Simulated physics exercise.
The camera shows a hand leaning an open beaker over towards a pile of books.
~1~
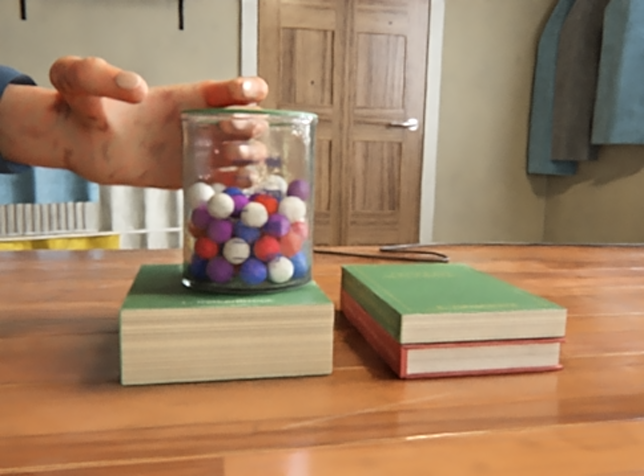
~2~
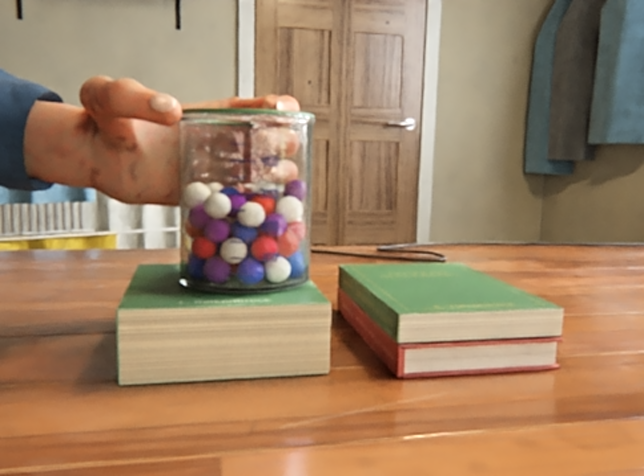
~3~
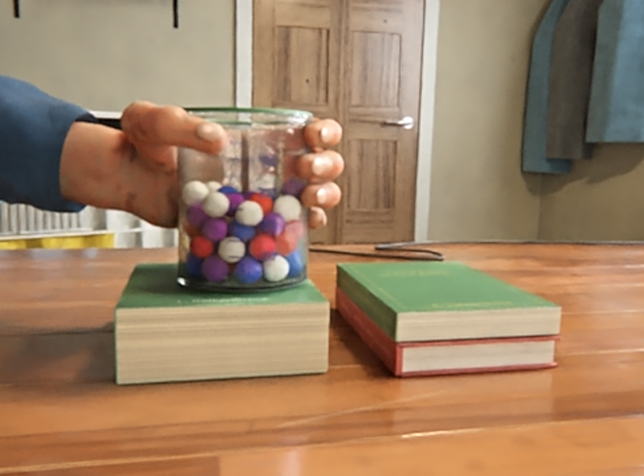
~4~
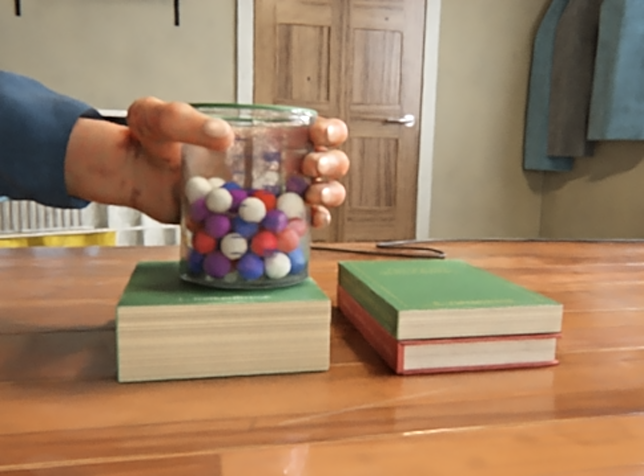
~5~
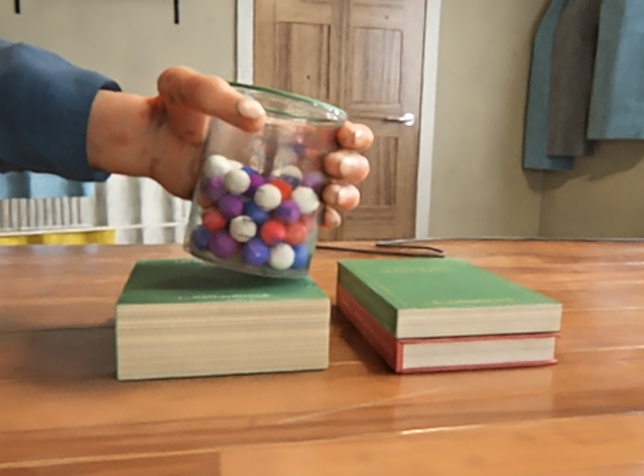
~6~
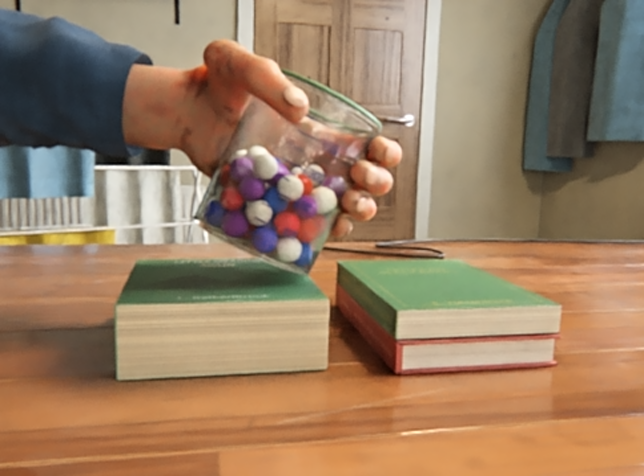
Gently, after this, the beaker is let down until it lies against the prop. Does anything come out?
Yes.
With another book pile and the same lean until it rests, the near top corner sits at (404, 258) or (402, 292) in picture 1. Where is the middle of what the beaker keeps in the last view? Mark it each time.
The middle comes to rest at (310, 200) the first time and at (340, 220) the second time.
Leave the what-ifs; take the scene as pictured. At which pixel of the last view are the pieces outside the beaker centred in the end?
I'd put it somewhere around pixel (622, 310).
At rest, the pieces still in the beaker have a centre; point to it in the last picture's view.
(426, 269) or thereabouts.
Then, 0.31 s later than the last frame, the beaker leans 46°; everything is still inside.
Then, 0.70 s later than the last frame, the beaker leans 71°; everything is still inside.
Then, 1.13 s later than the last frame, the beaker leans 97°; a small part of the glass marbles out of it.
When it is over, the beaker rests on the book pile at 97°; the larger part of the glass marbles out of it.
